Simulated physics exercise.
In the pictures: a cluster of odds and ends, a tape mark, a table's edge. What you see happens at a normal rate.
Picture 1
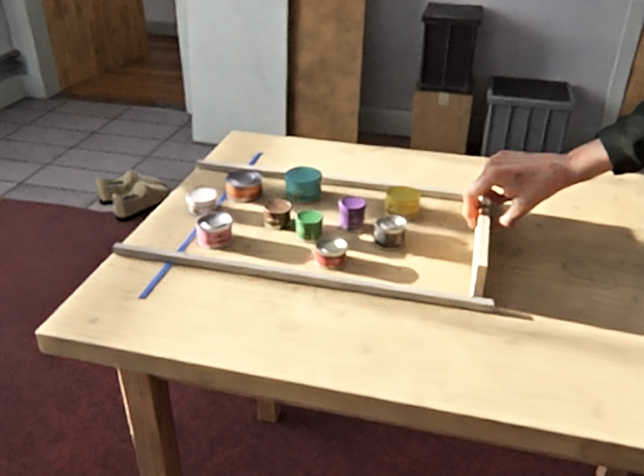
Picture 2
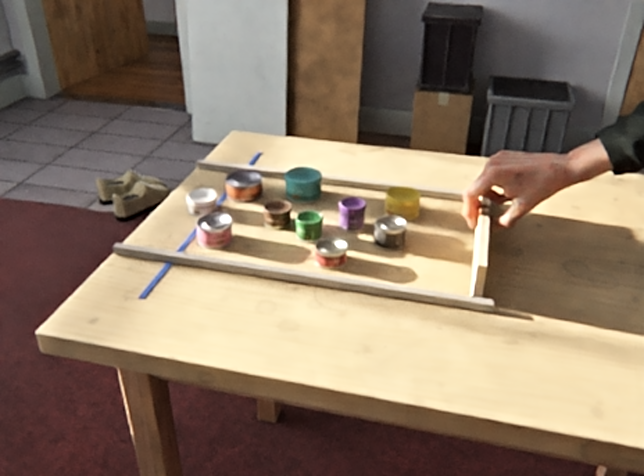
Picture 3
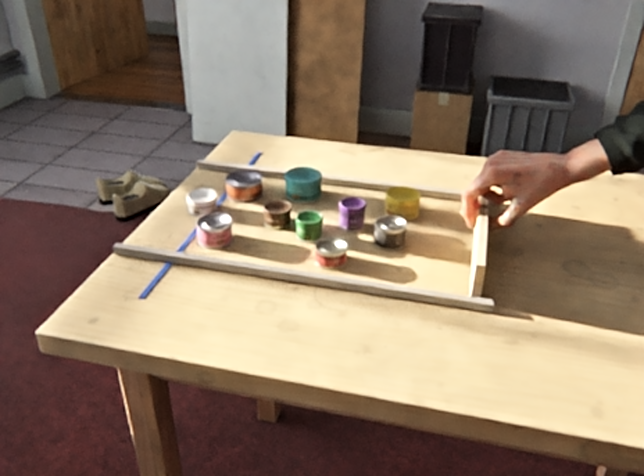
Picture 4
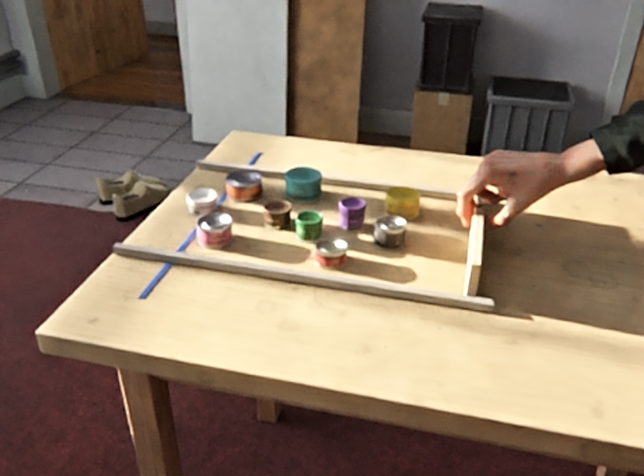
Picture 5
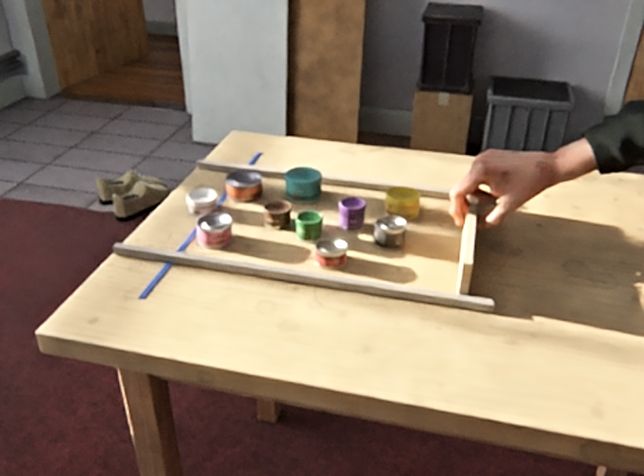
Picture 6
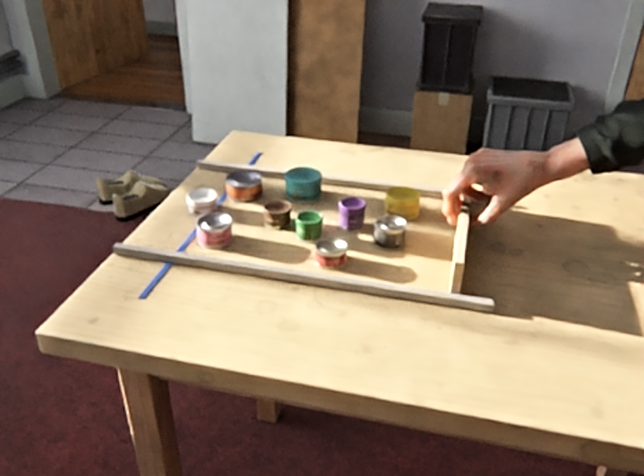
Hand holding a wooden board upright at the right of colourful pots and tins, then sliding it slightly left across a table.
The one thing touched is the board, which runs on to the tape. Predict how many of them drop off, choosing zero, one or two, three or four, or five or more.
I expect one or two pieces to come off the table.
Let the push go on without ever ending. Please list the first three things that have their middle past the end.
They are the white pot, then the orange tin, then the pink pot.
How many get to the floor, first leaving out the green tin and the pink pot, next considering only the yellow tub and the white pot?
First 1, then 0.
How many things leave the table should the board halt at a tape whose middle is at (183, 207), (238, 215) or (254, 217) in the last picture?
In order: 6, 0 and 0.
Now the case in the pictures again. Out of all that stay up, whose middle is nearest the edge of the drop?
It's the orange tin.
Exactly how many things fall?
The total comes to 1.
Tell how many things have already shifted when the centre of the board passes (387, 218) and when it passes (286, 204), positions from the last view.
First 2, then 9.
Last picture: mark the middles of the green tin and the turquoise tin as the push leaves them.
The green tin ends up near (167, 217), and the turquoise tin near (200, 167).
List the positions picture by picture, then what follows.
In the first frame, white pot (203, 203); orange tin (244, 186); pink pot (215, 231); board (482, 230); tape (212, 211).
In the second frame, orange tin (244, 186); red tin (331, 254).
In the third frame, pink pot (215, 231); board (481, 230).
In the fourth frame, white pot (203, 203); purple pot (352, 215).
In the fifth frame, orange tin (244, 186); brown pot (278, 215).
In the sixth frame, white pot (203, 203); orange tin (244, 186); pink pot (215, 231); board (463, 228); tape (212, 211).
Soon after, none off yet; white pot at rest near (203, 203); orange tin at rest near (244, 186); pink pot at rest near (215, 231).
In the end, the number that fall off is one or two; gone, white pot.
